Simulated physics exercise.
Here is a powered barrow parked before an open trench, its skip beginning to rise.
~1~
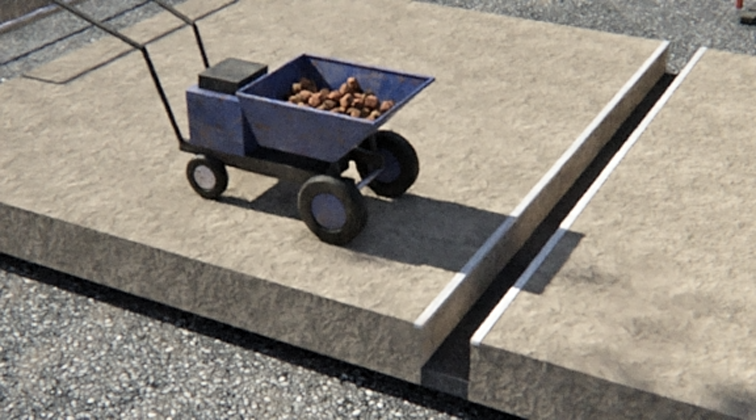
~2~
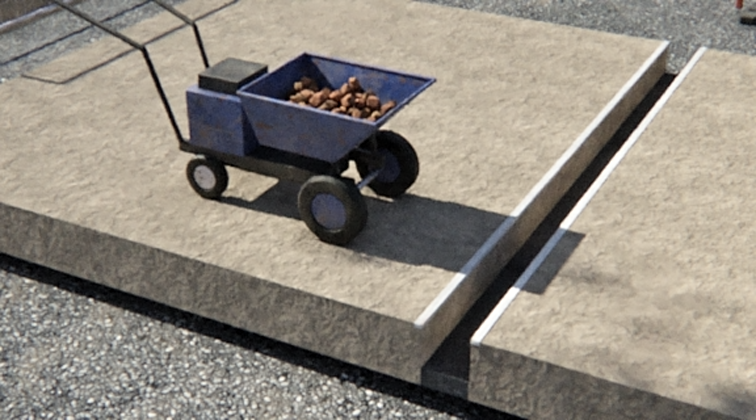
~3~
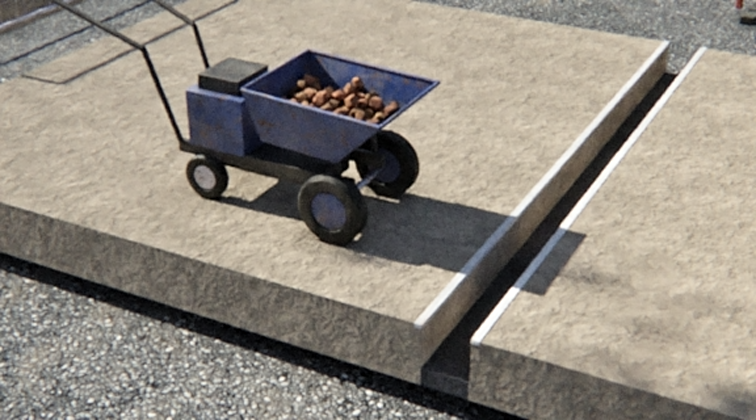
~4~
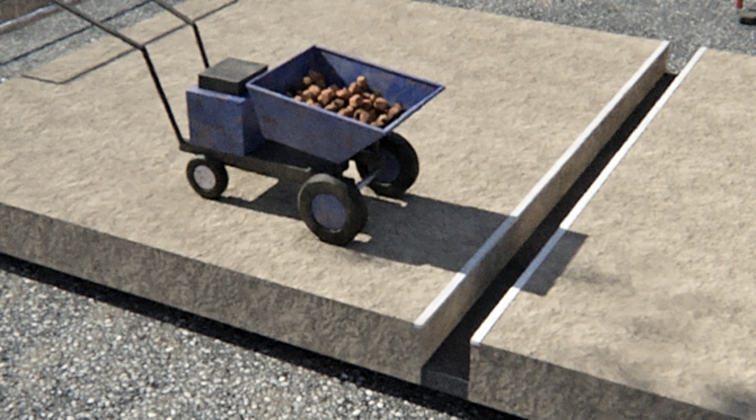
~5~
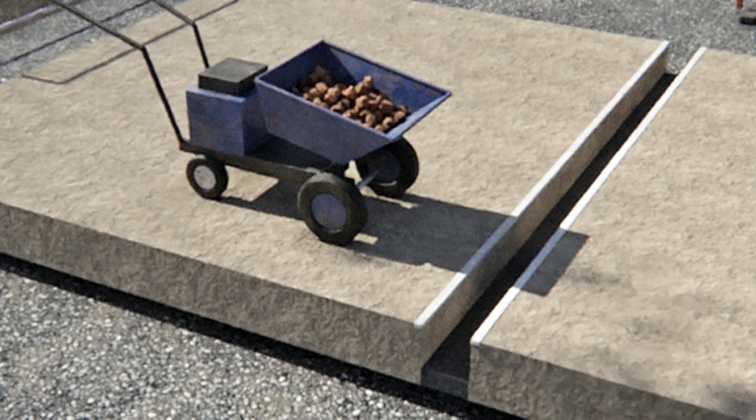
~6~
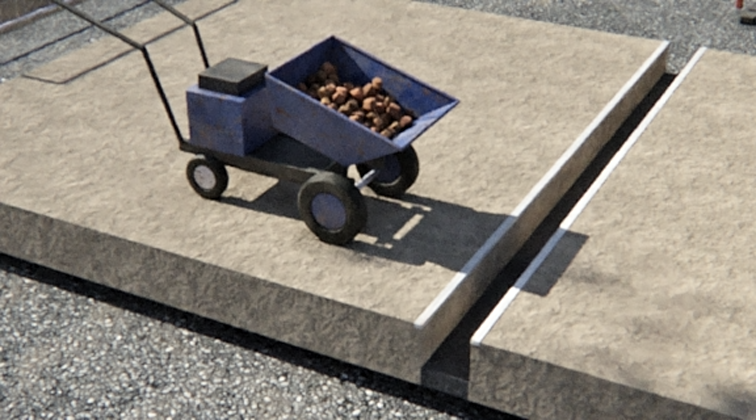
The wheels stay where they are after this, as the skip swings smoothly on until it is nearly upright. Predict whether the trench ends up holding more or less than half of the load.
The share in the trench is above half.
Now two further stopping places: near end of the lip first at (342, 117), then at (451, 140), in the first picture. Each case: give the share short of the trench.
First spot: 50 %, second spot: 0 %.
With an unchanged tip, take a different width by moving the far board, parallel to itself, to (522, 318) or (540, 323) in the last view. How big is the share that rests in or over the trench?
The first case gives close to 80 per cent and the second close to 80 per cent.
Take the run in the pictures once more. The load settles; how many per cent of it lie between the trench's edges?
Around 75 percent.
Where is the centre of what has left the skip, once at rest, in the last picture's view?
Near pixel (502, 280).
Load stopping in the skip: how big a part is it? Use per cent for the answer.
It ends up near 5 per cent.
Soon, skip tipped steeply; all in the skip.
A while on, skip tipped steeply; most in the skip; a small part short of the trench; a stray few in or heaped over the trench; a stray few falling.
Towards the end, skip tipped right over; a small part in the skip; about a quarter short of the trench; about two thirds in or heaped over the trench; a stray few beyond it.
Finally, skip tipped right over; a stray few in the skip; about a quarter short of the trench; most in or heaped over the trench; a stray few beyond it.
